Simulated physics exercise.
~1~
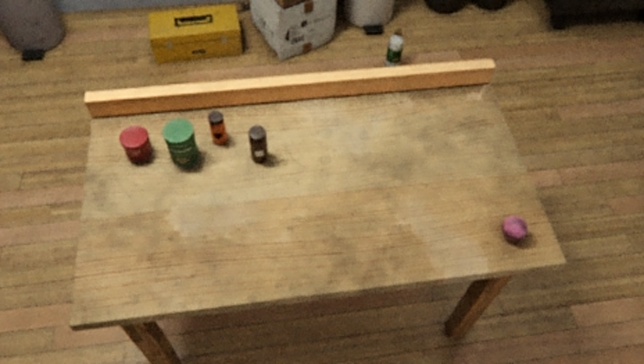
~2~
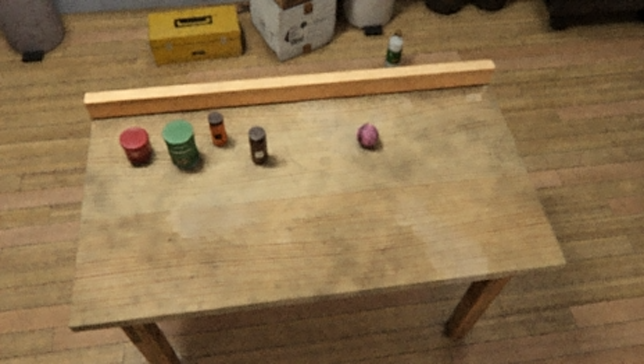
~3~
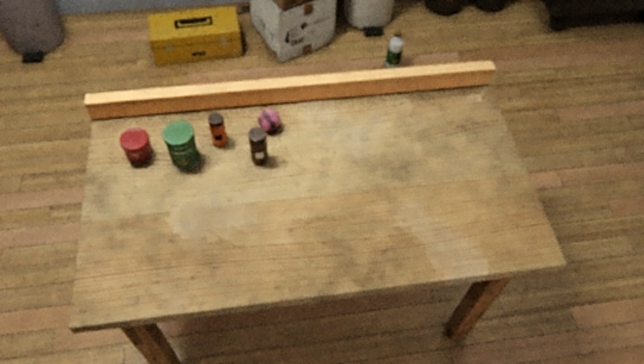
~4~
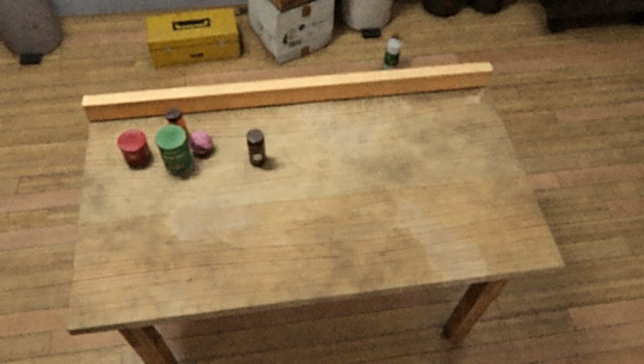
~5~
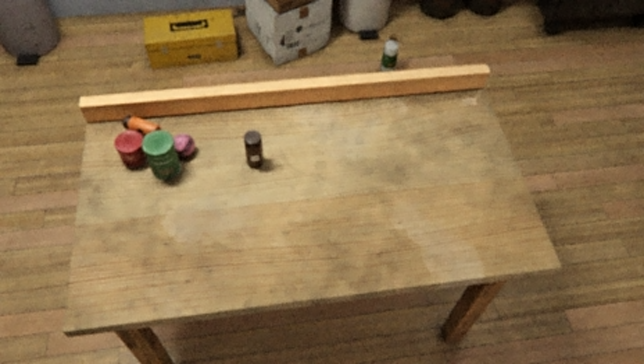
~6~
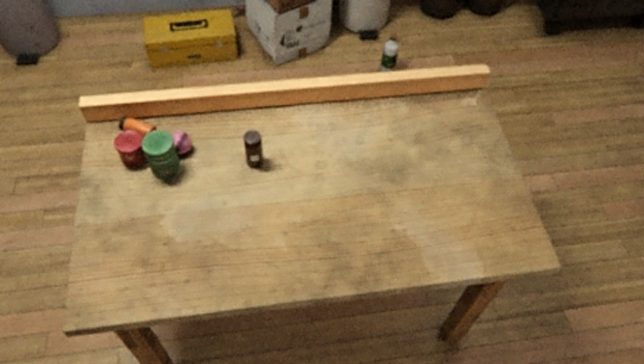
We see a pink ball roll left across a wooden table toward the far rail, pass behind a brown shaker, knock over an orange shaker and nudge a green tin left, stopping beside the still-upright tin while the red tin and brown shaker stay standing in place.
